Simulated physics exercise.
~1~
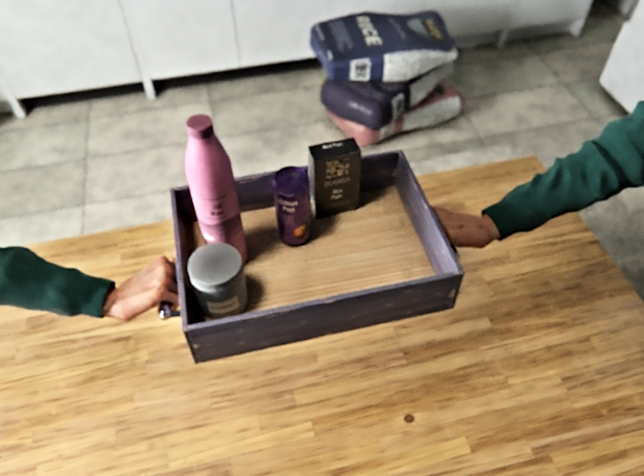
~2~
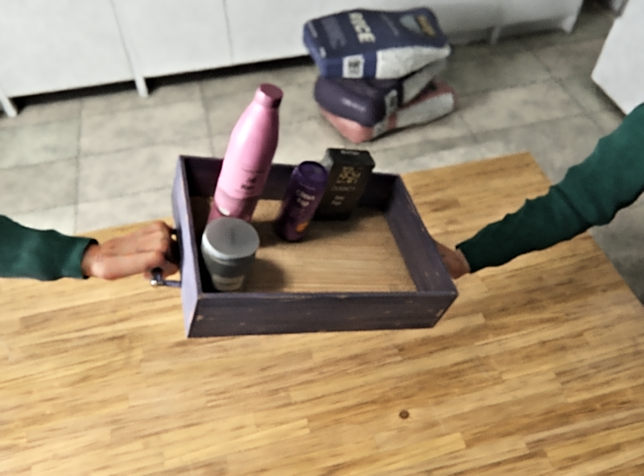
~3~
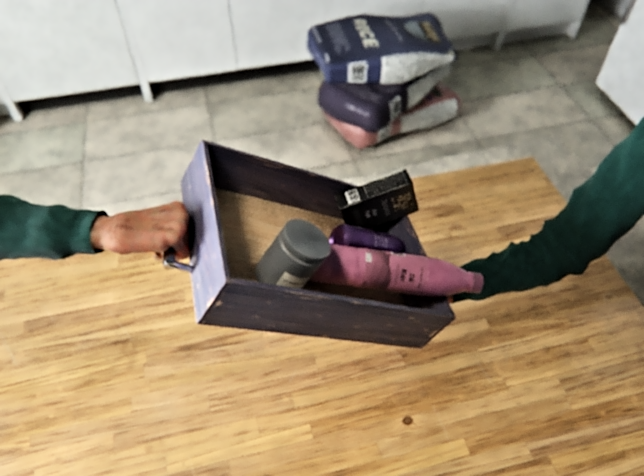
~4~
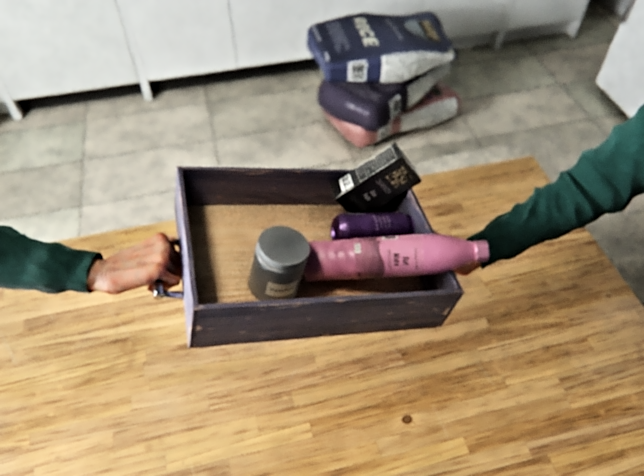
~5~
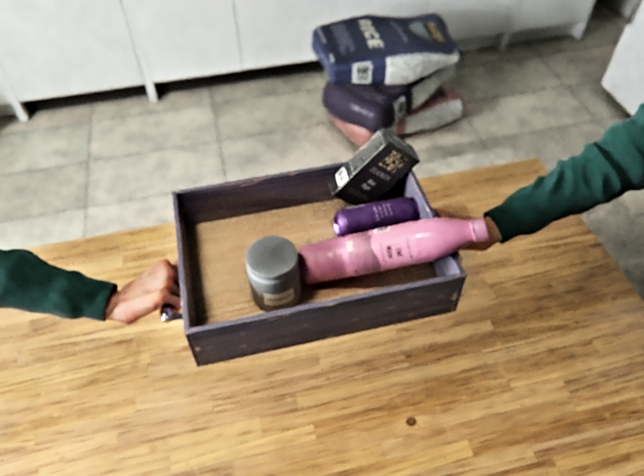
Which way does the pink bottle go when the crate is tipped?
The pink bottle moves to the right, falling onto its side toward the right end of the crate.
